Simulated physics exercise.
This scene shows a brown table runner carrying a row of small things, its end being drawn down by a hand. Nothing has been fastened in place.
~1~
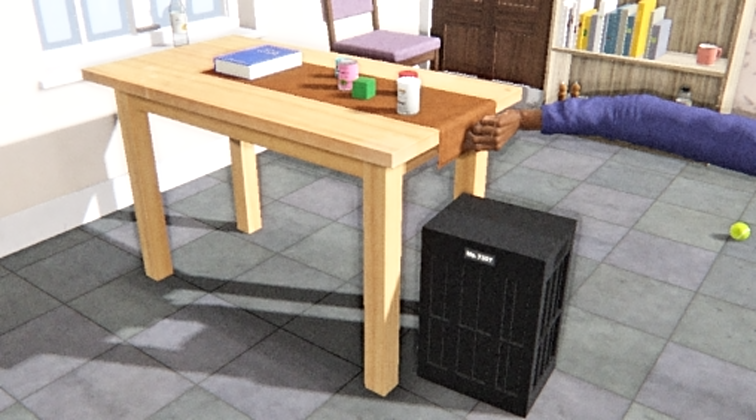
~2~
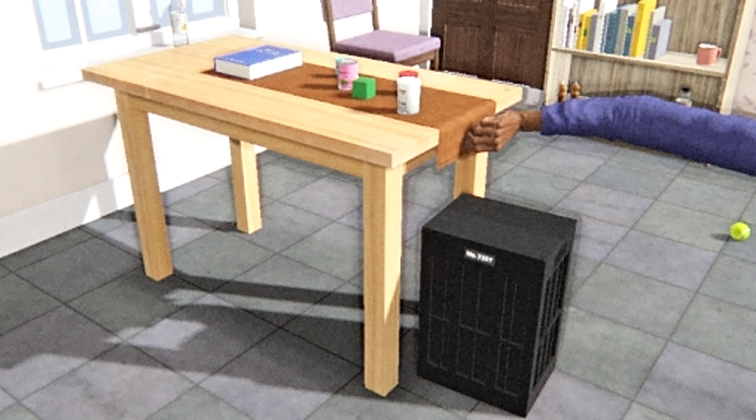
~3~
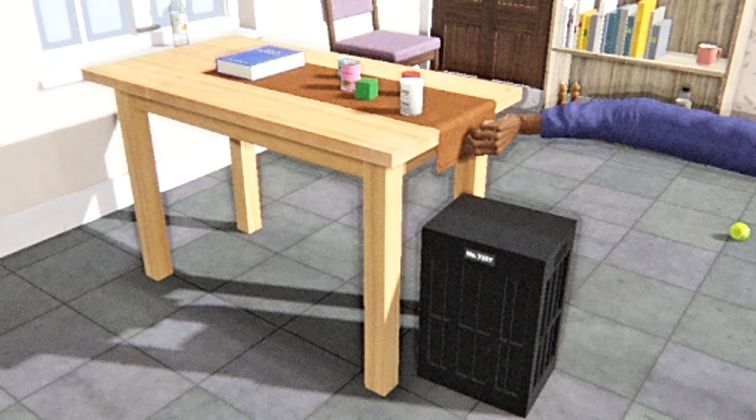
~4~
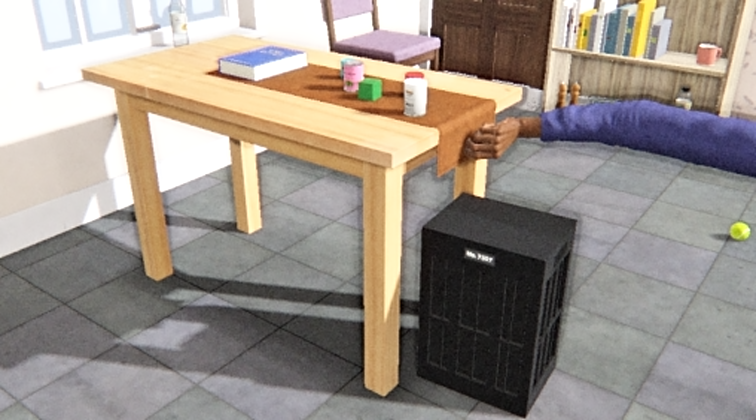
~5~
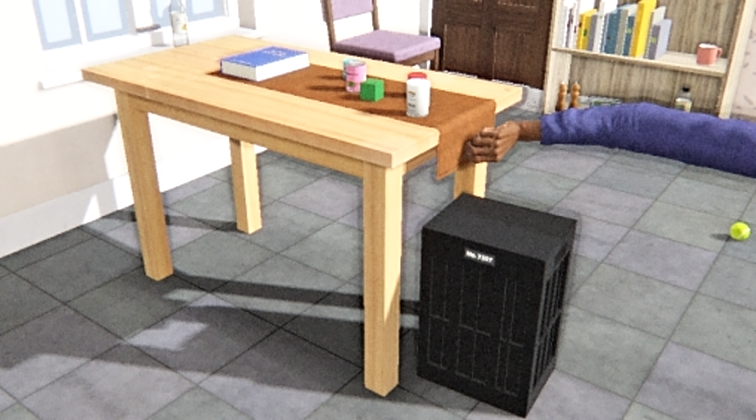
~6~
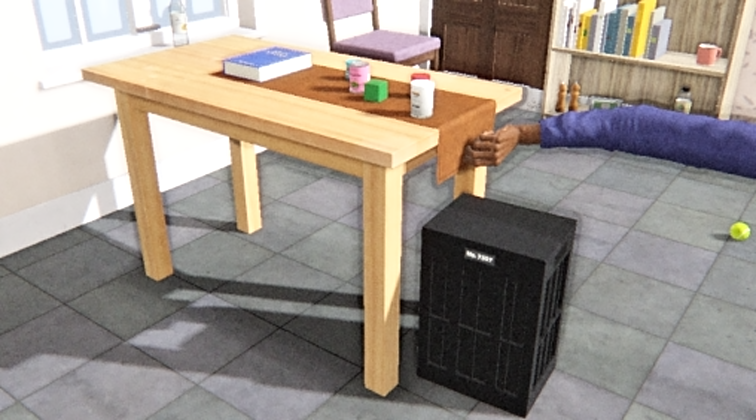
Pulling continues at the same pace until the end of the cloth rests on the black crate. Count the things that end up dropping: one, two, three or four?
I'd say the tally of dropped things is a lone one in the end.
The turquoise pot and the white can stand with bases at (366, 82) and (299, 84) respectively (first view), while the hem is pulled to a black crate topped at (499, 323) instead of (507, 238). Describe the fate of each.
The turquoise pot? Lost. The white can? Safe.
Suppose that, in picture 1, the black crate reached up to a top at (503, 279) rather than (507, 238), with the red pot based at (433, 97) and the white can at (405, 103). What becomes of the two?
The red pot? Lost. The white can? Lost.
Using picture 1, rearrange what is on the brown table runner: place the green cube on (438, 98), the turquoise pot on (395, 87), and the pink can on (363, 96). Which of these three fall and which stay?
I reckon the green cube takes a fall, the turquoise pot hangs on and the pink can hangs on.
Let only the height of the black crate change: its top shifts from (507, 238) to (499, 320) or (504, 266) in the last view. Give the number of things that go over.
First case 4, second 2.
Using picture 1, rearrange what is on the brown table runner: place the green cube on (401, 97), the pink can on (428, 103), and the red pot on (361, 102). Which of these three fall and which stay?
Outcome: Green cube keeps its perch; pink can is gone; red pot keeps its perch.
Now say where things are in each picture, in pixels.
The first frame shows hem (437, 170); white can (409, 80); red pot (408, 73); green cube (363, 79); pink can (348, 61); turquoise pot (343, 59); top of the crate (507, 238).
The second frame shows hem (437, 169); white can (409, 80).
The third frame shows hem (437, 173); red pot (411, 73).
The fourth frame shows hem (438, 178); green cube (370, 81); top of the crate (507, 238).
The fifth frame shows hem (436, 180); pink can (356, 63).
The sixth frame shows hem (437, 185); white can (423, 83); red pot (421, 75); green cube (375, 82); pink can (359, 63); turquoise pot (354, 61).
Soon after, hem near (466, 190); all still up.
After that, hem on the crate; white can gone.
In the end, hem on the crate; white can gone. It carries off one.
